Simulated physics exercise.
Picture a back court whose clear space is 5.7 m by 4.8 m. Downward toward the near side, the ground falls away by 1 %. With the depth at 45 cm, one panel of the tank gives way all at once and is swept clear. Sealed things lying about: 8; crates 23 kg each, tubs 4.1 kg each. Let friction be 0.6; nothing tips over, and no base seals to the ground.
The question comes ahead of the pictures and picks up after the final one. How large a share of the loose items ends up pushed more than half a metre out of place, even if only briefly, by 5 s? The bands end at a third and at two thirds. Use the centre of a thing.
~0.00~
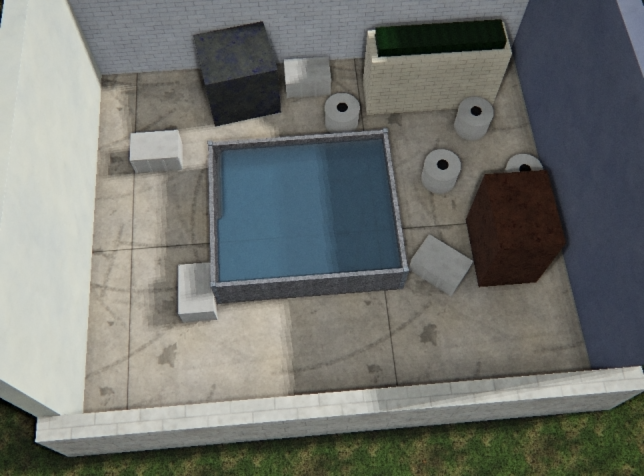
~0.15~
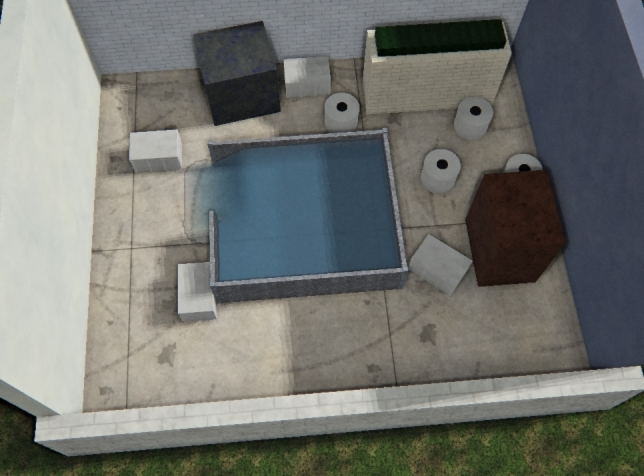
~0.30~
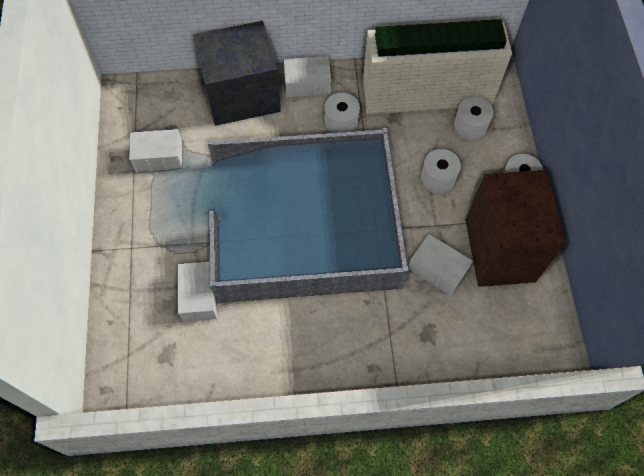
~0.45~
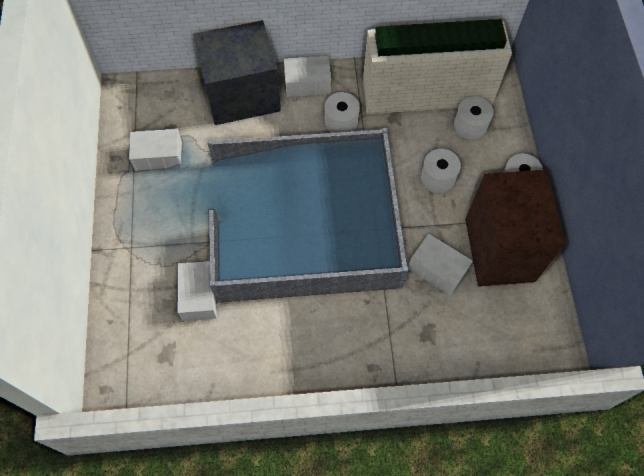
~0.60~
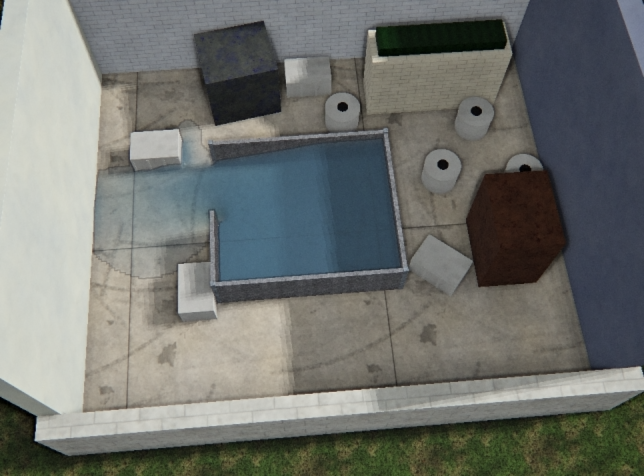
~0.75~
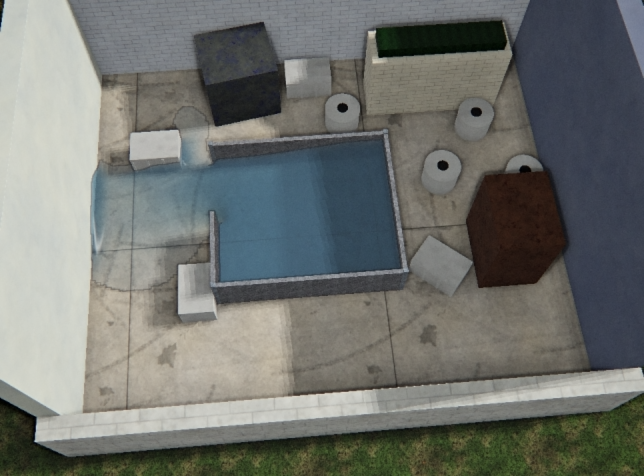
Seems to me it will not amount to a third.
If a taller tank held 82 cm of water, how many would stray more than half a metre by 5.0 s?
Count under that change: 1.
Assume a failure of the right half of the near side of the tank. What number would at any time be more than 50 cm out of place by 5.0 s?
Then it comes to 2 of them.
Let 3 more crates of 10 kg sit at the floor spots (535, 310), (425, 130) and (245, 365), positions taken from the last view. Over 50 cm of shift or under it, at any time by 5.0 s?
Taking them one by one: It stays within, then it stays within, then it goes beyond.
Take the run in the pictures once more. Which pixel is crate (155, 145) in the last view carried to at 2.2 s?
Position: About (151, 76).
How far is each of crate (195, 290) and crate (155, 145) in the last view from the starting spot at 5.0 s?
In that order: 0 cm, 40 cm.
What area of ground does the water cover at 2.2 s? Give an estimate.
Somewhere about 10.0 m2, give or take.
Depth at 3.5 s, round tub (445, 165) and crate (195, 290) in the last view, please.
Some 0 cm at the first, some 2 cm at the second.
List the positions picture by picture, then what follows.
The first picture shows a crate at (154, 145) rests on the ground; a crate at (442, 260), on the bottom; 3.7 m2 under water; 0 of 8 have shifted.
The second picture shows a crate at (154, 144) rests on the ground; a crate at (442, 260) rests on the ground; 4.0 m2 under water; 0 of 8 have shifted.
The third picture shows a crate at (154, 144), on the bottom; a crate at (442, 260), on the bottom; water covers 4.6 m2; 0 of 8 have shifted.
The fourth picture shows a crate at (154, 144), on the bottom; a crate at (442, 260) rests on the ground; 5.2 m2 under water; 0 of 8 have shifted.
The fifth picture shows a crate at (154, 144) rests on the ground; a crate at (442, 260), on the bottom; 5.8 m2 under water; 0 of 8 have shifted.
The sixth picture shows a crate at (154, 145) rests on the ground; a crate at (442, 261), on the bottom; water covers 6.1 m2; 0 of 8 have shifted.
After 1.1 s 0 of 8 are over 50 cm from their spots; 0 afloat.
After 2.2 s 1 of 8 are over 50 cm from their spots; 0 afloat.
After 3.5 s 1 of 8 are over 50 cm from their spots; 0 afloat.
After 5.0 s 0 of 8 are over 50 cm from their spots, and 1 have been at some point; 1 afloat.
